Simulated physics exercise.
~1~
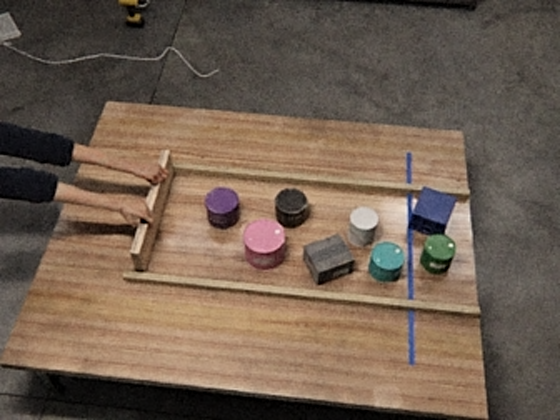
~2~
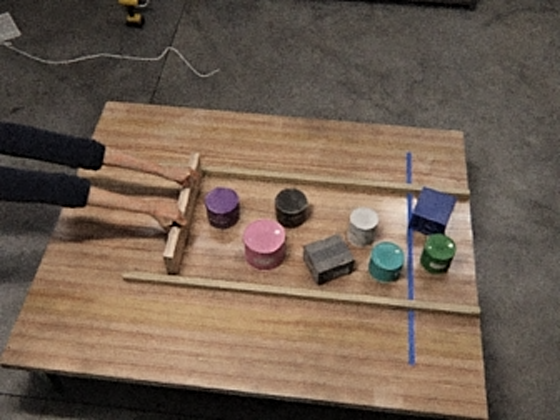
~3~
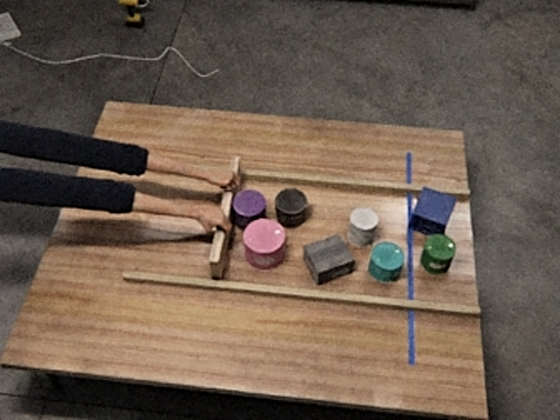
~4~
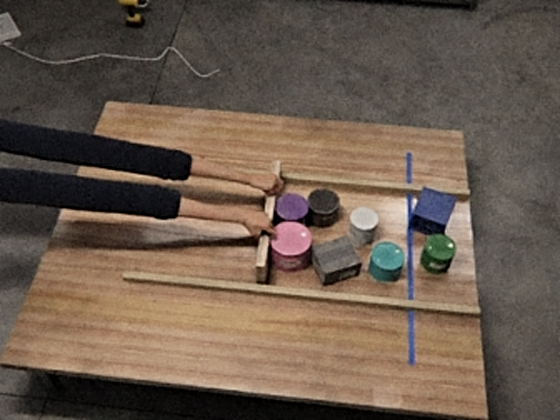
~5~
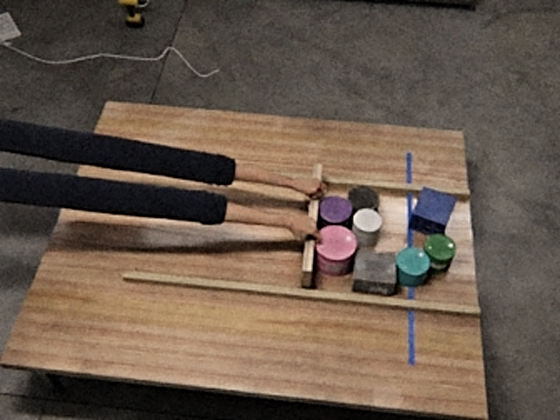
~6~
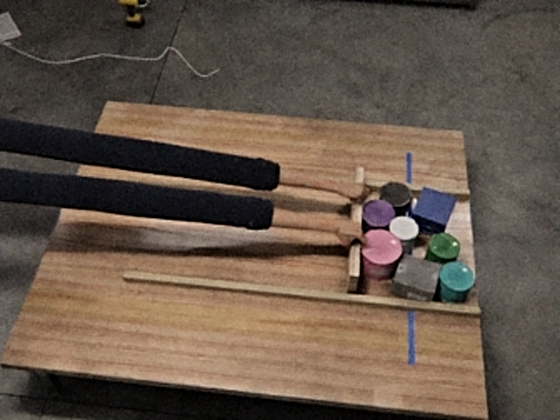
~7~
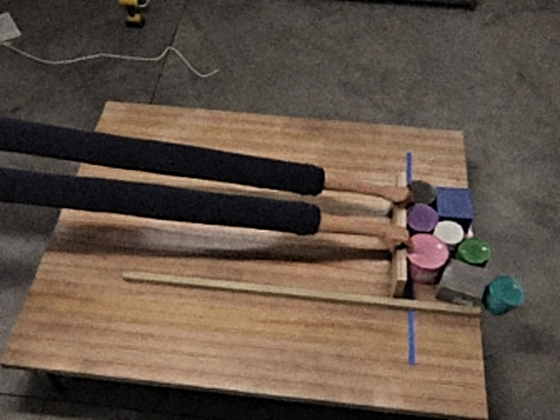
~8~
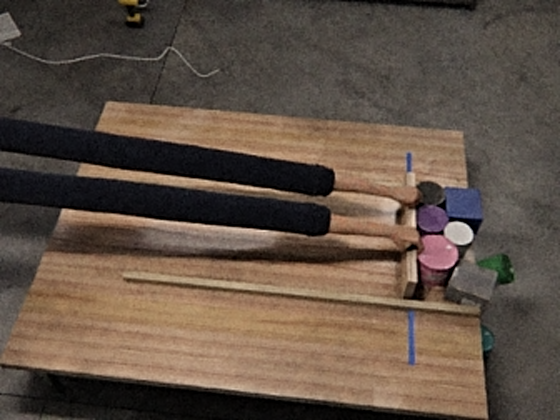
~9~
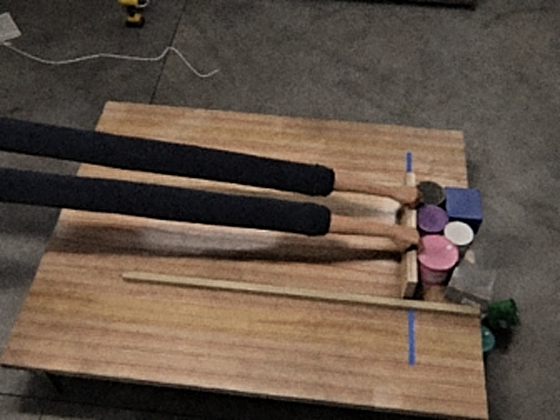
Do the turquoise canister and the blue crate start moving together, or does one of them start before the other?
They do not start together. The turquoise canister is already being pushed along while the blue crate is still in its place, and the crate only shifts later, as the plank nears the tape.
